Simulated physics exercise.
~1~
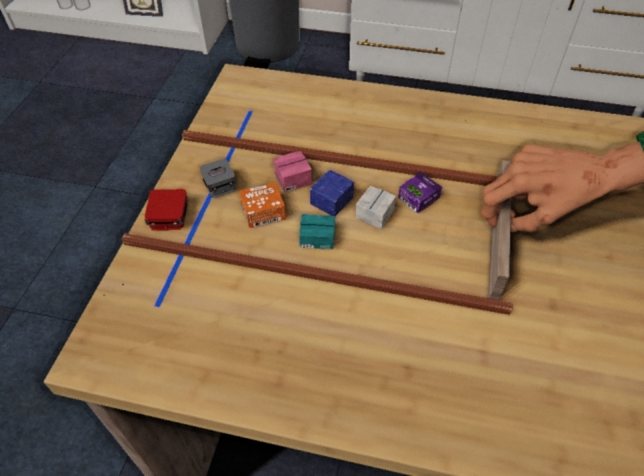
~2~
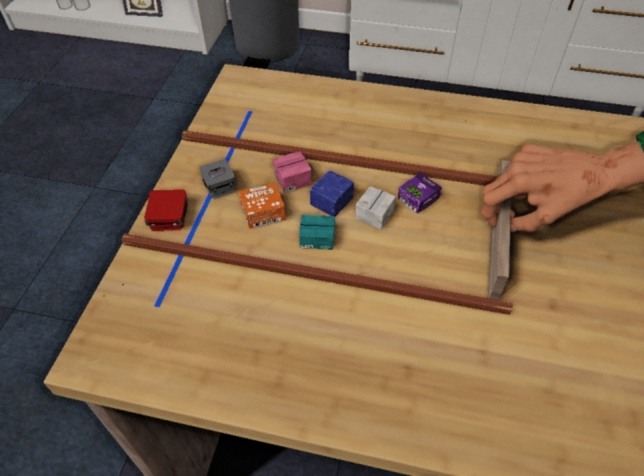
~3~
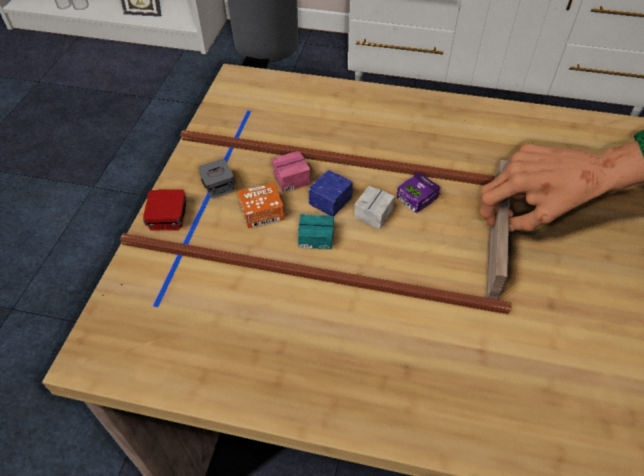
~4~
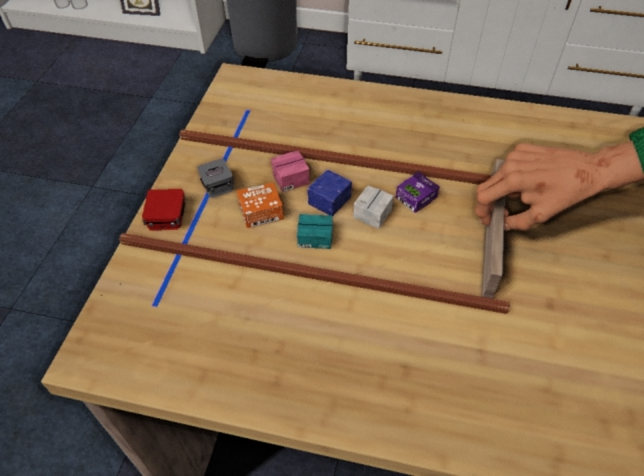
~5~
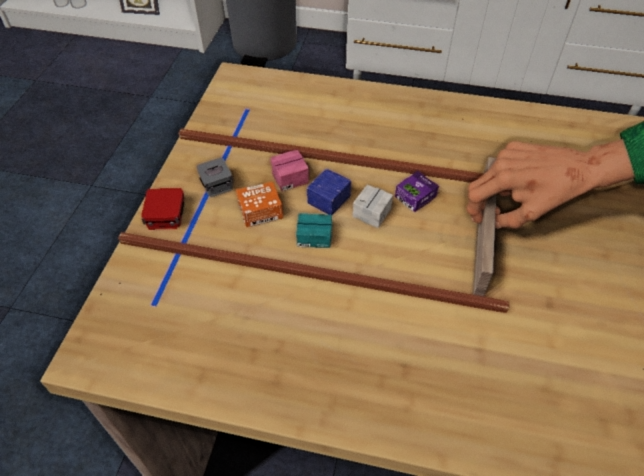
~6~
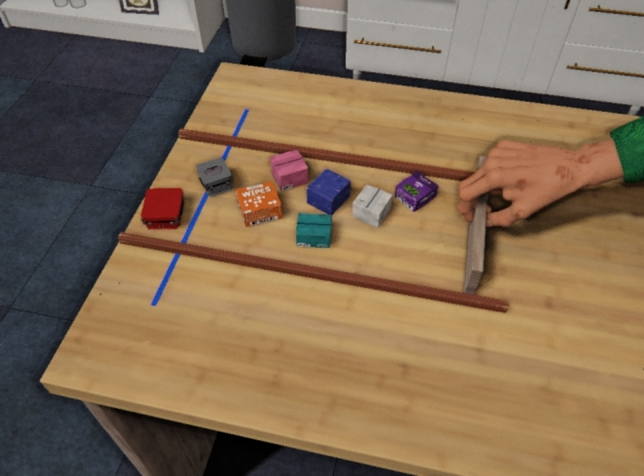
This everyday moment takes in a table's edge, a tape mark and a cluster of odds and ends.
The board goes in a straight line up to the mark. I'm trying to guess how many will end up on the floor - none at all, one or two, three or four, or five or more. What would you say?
I'd say one or two.
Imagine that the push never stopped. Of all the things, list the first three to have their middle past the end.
Earliest first - red case, grey case, orange box.
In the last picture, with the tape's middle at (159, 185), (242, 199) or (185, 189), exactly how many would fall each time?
Result per try: 8; 0; 5.
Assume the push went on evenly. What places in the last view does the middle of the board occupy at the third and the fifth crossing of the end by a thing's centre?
At (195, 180) for the third, at (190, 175) for the fifth.
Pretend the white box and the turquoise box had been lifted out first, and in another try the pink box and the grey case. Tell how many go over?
The counts: 0 and 1.
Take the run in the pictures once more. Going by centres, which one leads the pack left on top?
The orange box is foremost.
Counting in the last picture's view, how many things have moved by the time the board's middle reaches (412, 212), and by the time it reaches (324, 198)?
The number moved is 1 and then 6.
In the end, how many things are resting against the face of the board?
All in all, 3.
A little later, none off yet; red case at rest near (164, 209); grey case at rest near (215, 178); orange box at rest near (259, 204).
Next, none off yet; red case at rest near (164, 209); grey case at rest near (215, 178); orange box shifted a little near (238, 206).
Later still, none off yet; red case shifted a little near (150, 207); grey case shifted about its own width near (179, 169); orange box shifted well along near (184, 207).
When it is over, the number that fall off is one or two; down, grey case and red case.
